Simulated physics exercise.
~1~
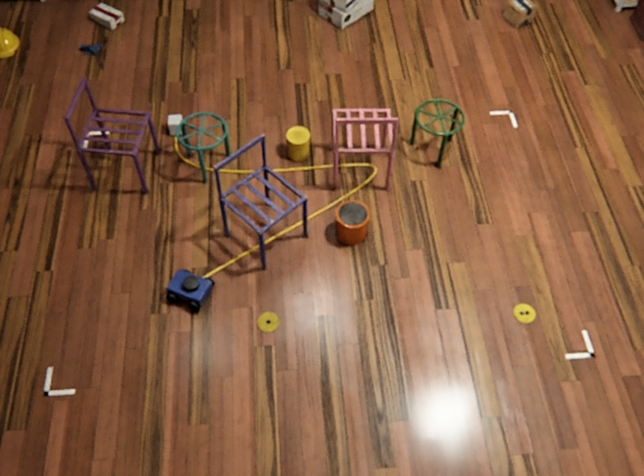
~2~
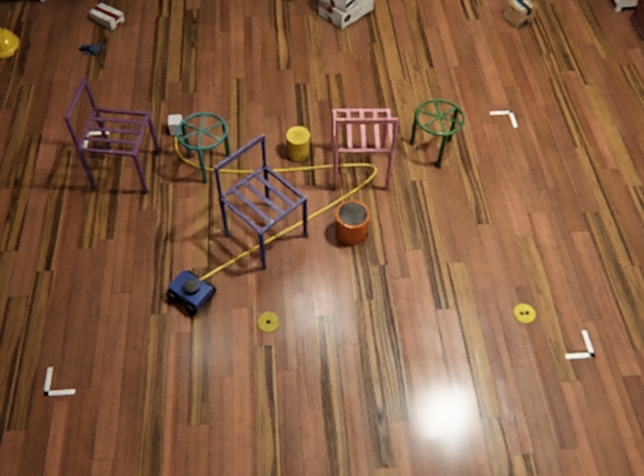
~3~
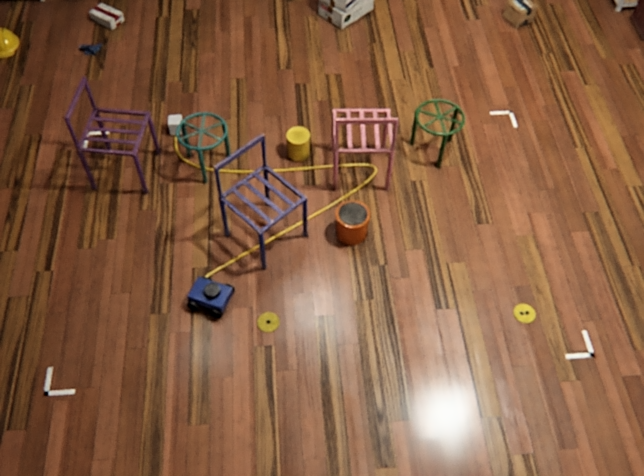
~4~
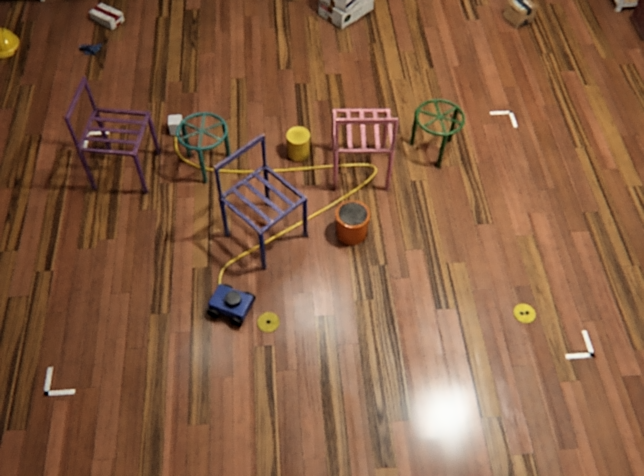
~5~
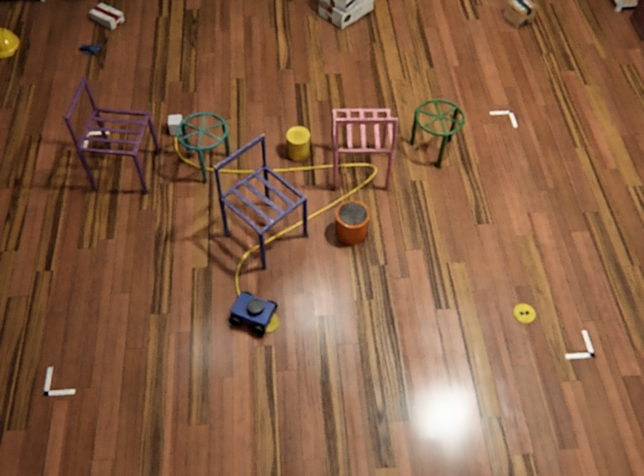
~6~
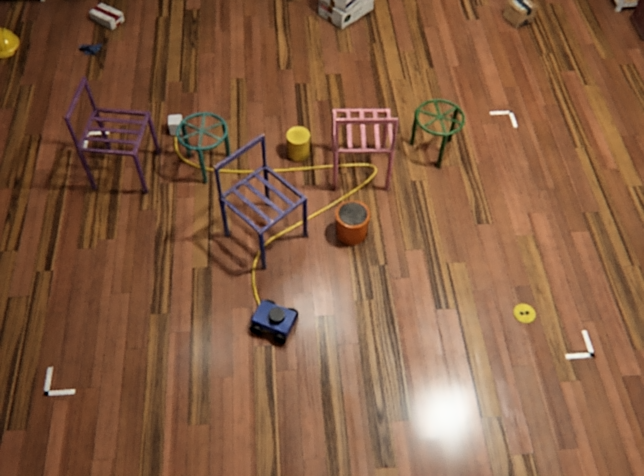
Several chairs and stools stood still on a wooden floor while a small blue cart, trailing a yellow cord, rolled right and slightly toward the viewer, covering a yellow disc in front of the blue chair.
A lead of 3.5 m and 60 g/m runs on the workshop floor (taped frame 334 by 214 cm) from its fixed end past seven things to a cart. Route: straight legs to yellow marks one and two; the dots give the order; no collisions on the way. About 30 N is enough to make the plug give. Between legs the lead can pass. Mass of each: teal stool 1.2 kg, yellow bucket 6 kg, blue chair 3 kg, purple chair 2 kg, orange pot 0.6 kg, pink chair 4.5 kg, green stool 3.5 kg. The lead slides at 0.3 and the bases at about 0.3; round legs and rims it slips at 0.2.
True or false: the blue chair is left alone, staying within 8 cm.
False.
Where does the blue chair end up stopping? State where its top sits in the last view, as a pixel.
It comes to rest at about (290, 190).
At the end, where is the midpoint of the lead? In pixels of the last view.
About (317, 217).
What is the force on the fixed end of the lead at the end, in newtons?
It comes out close to 2 N.
Next, cart at (336, 318), lead slack at the fixed end; nothing else has moved.
Then, cart at (403, 316), lead slack at the fixed end; nothing else has moved.
After that, cart at (468, 314), 3 N at the fixed end; blue chair 7 cm off its start at (273, 196).
Later, cart at (523, 312), 2 N at the fixed end; blue chair 18 cm off its start.
At the end, cart at (523, 312), 2 N at the fixed end; blue chair 18 cm off its start at (290, 190).
